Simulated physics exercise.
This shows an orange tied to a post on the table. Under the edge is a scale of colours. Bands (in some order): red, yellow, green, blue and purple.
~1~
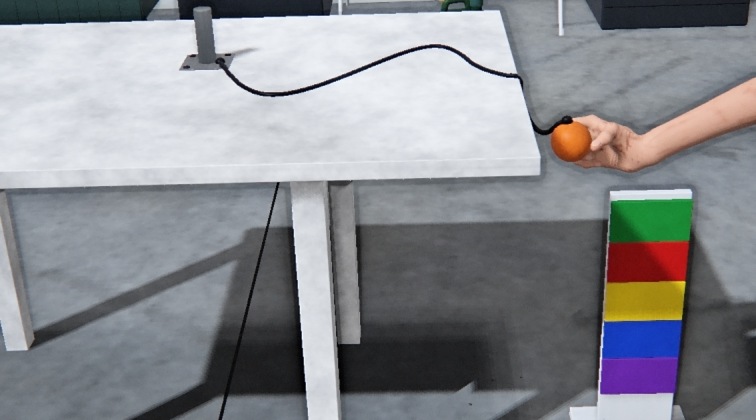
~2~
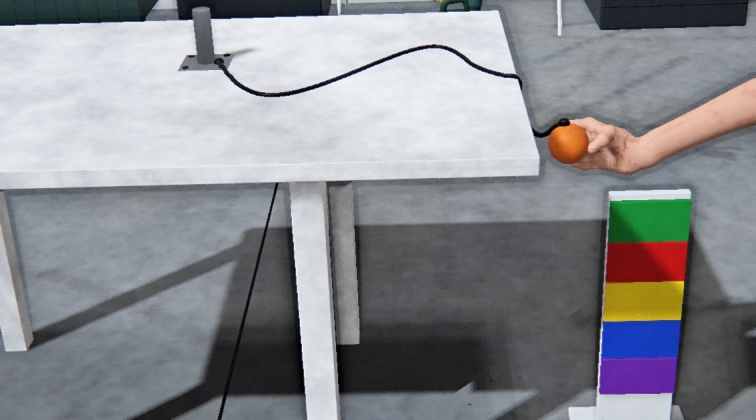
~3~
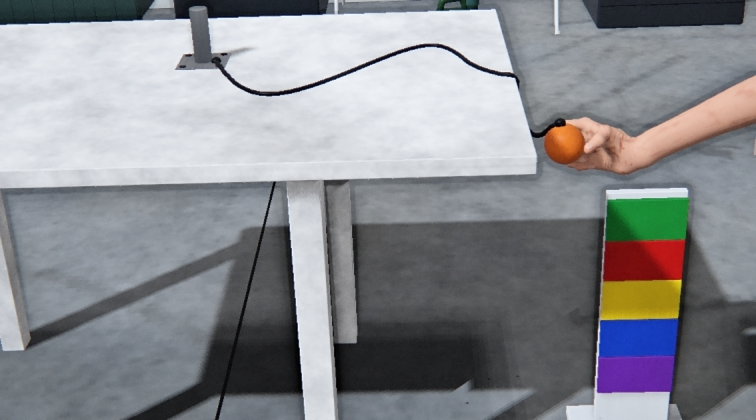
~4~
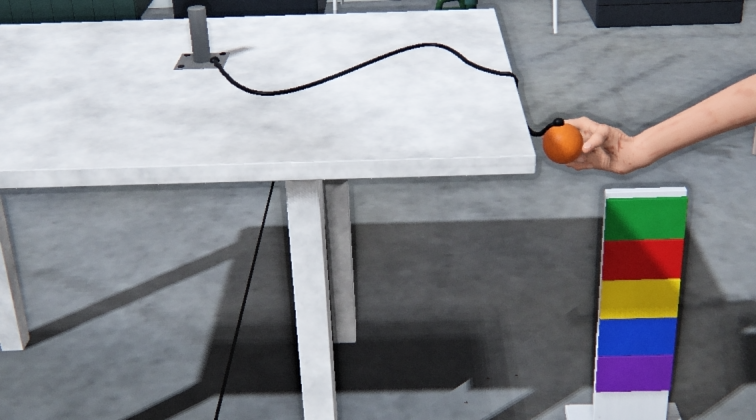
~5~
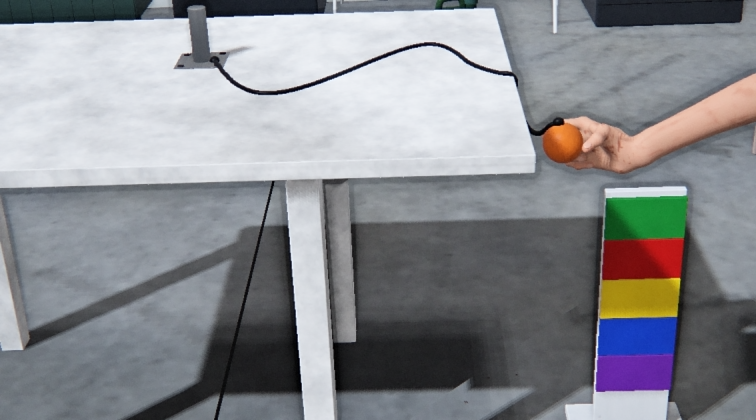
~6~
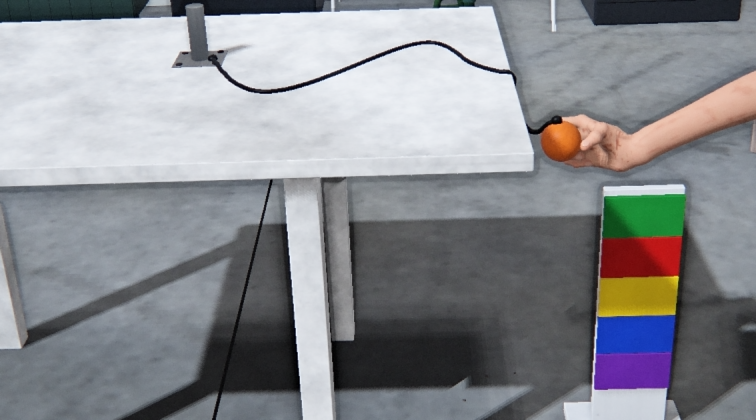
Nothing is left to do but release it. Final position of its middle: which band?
Band: Blue.
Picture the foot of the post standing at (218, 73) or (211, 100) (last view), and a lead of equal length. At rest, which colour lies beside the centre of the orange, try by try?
First case: Purple. Second case: Purple.
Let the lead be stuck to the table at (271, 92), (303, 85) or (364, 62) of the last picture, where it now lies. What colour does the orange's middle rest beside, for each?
One after the other, yellow; yellow; red.
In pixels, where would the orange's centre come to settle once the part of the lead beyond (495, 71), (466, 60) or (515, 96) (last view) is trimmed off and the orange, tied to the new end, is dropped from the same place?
Cut 1: About (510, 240). Cut 2: About (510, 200). Cut 3: About (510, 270).
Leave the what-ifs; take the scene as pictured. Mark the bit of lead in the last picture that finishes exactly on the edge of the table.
Approx. (401, 48).
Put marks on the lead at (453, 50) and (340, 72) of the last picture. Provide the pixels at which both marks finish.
They finish close to (511, 147) and close to (419, 70).
Soon after, orange near (498, 324); level with blue.
Then, orange near (515, 334); level with blue.
At rest, orange near (507, 331); level with blue. Its centre hangs level with the blue band.
